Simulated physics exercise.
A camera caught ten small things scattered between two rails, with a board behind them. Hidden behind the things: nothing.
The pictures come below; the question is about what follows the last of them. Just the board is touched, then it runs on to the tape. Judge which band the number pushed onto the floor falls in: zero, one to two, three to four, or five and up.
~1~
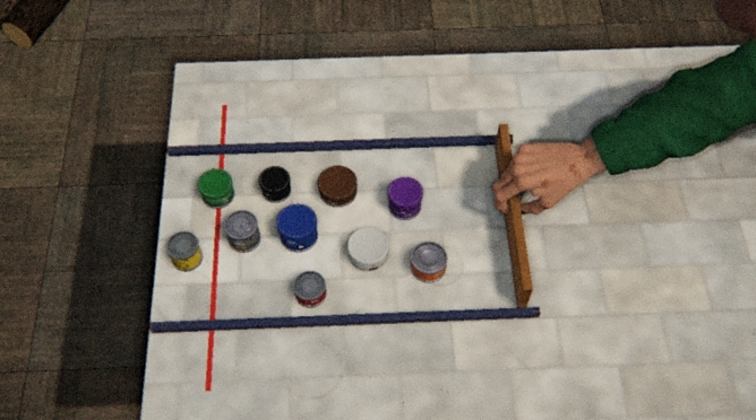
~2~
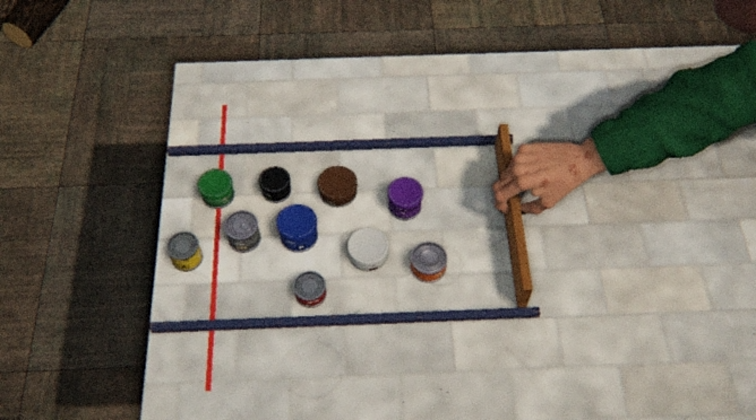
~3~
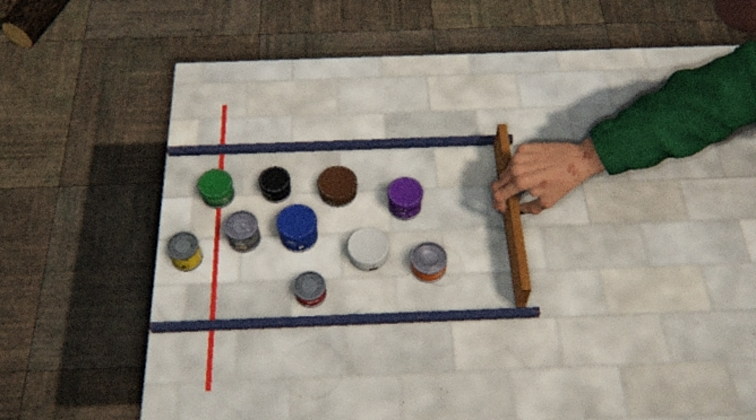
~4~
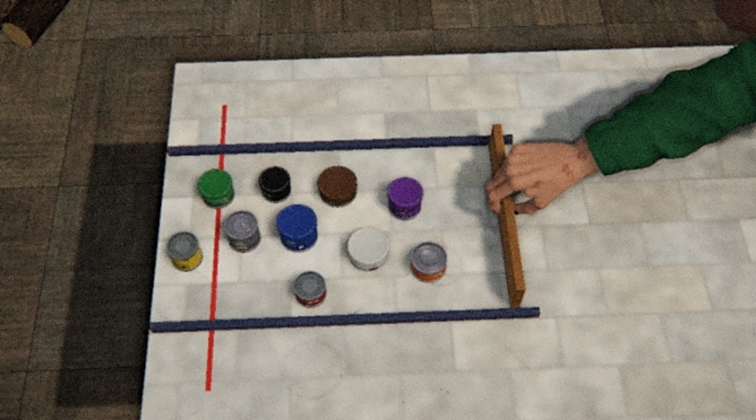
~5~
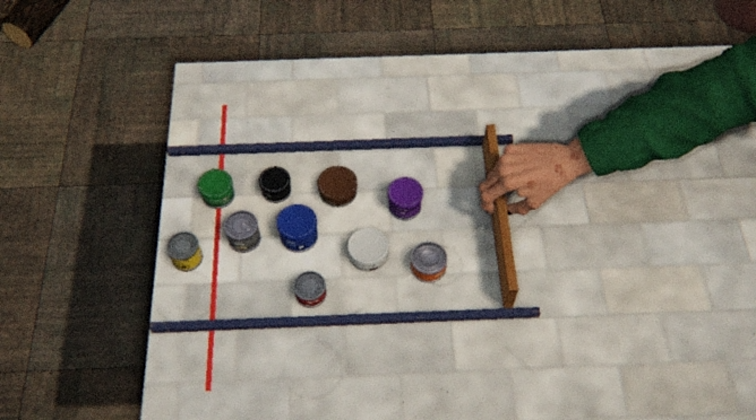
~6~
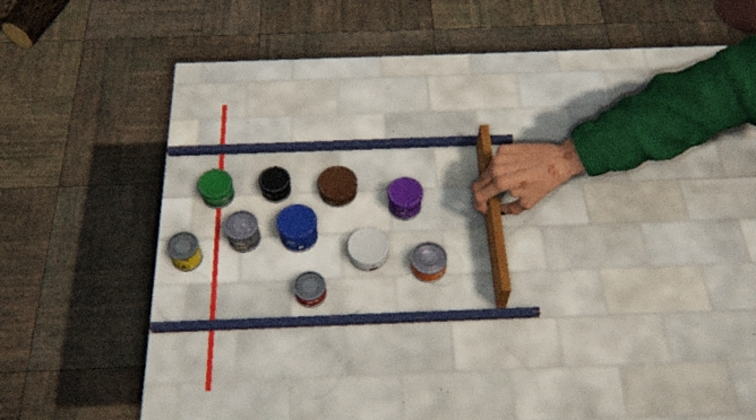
Pretty sure the pieces that leave the surface number one or two this time.
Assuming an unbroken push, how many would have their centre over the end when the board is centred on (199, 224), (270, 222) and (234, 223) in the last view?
Going through the three places, I get 5, 0 and 2.
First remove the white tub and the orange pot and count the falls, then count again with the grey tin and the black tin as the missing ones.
Result: 1, then 0.
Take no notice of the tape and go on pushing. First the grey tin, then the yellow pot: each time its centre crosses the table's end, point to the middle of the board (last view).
The grey tin puts it at (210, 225), the yellow pot at (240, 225).
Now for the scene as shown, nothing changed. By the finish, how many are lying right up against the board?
It is in contact with 5.
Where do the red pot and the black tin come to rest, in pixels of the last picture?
Roughly (196, 305); the other one roughly (170, 191).
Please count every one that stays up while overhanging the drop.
Expected count: 3.
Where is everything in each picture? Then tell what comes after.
The first picture shows yellow pot (185, 251); green tin (217, 189); grey tin (243, 232); board (512, 213); tape (217, 234).
The second picture shows green tin (217, 189); red pot (310, 289).
The third picture shows grey tin (243, 232); brown pot (338, 187).
The fourth picture shows yellow pot (185, 252); board (506, 213).
The fifth picture shows green tin (217, 189); blue tin (298, 229).
The sixth picture shows yellow pot (185, 252); green tin (217, 189); grey tin (243, 232); board (492, 213); tape (217, 234).
Early on, none off yet; yellow pot at rest near (185, 252); green tin at rest near (217, 189); grey tin at rest near (243, 232).
Finally, the number that fall off is one or two; lost, green tin and yellow pot.
